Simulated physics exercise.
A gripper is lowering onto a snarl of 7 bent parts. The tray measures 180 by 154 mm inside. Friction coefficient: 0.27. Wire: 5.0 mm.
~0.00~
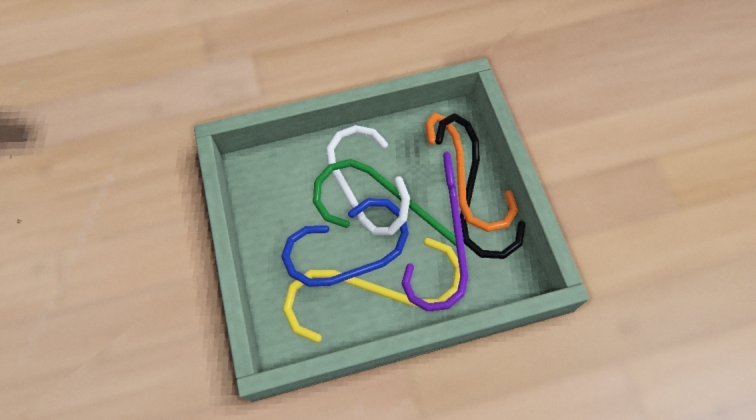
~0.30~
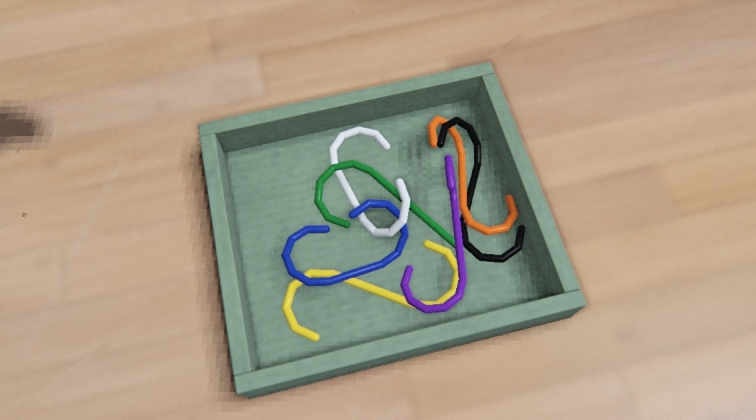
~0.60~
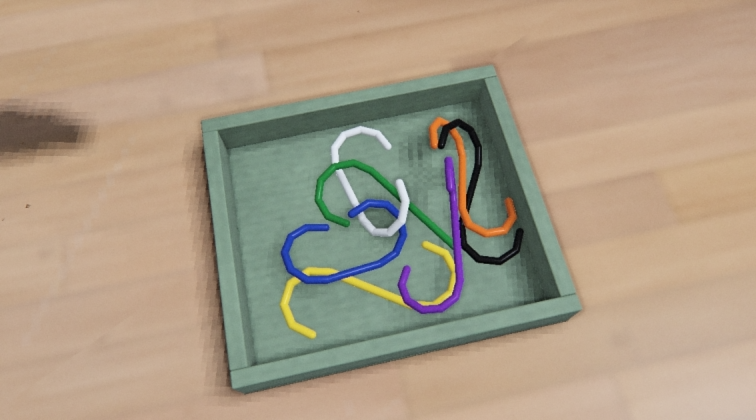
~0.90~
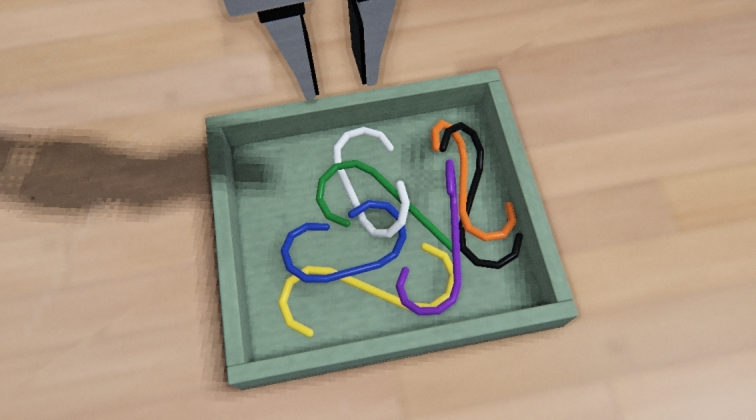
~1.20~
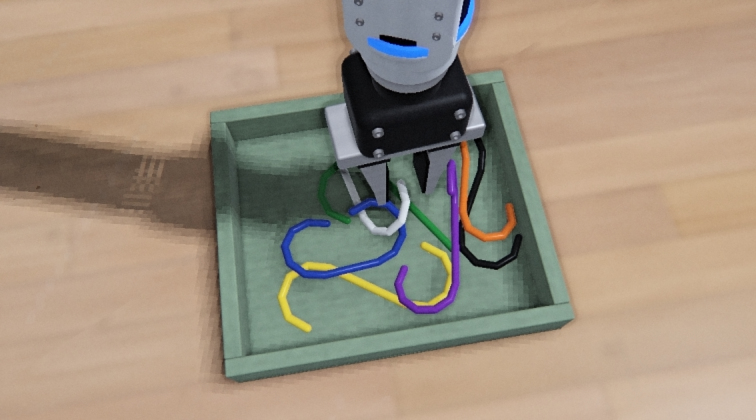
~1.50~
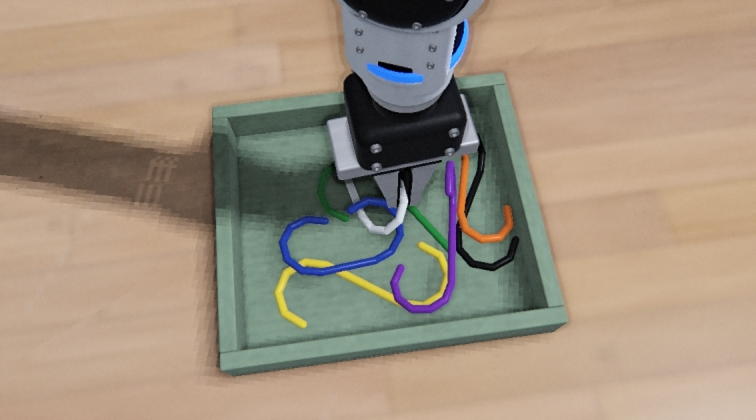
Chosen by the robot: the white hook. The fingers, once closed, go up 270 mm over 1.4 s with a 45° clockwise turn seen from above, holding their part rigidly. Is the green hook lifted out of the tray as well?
It is lifted out.
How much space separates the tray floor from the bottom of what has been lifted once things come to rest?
Roughly 180 mm.
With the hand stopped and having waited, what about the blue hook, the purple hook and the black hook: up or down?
Once things settle, the blue hook is carried along, the purple hook remains where it was, and the black hook remains where it was.
By 1.92 s, lowest point more than 20 mm over the tray floor, white hook 58 mm.
By 2.27 s, lowest point more than 20 mm over the tray floor, white hook 159 mm, blue hook 90 mm, green hook 69 mm.
By 2.90 s, lowest point more than 20 mm over the tray floor, white hook 272 mm, blue hook 203 mm, green hook 181 mm.
Finally, hanging white hook 272 mm, blue hook 202 mm, green hook 181 mm; the other 4 are down.
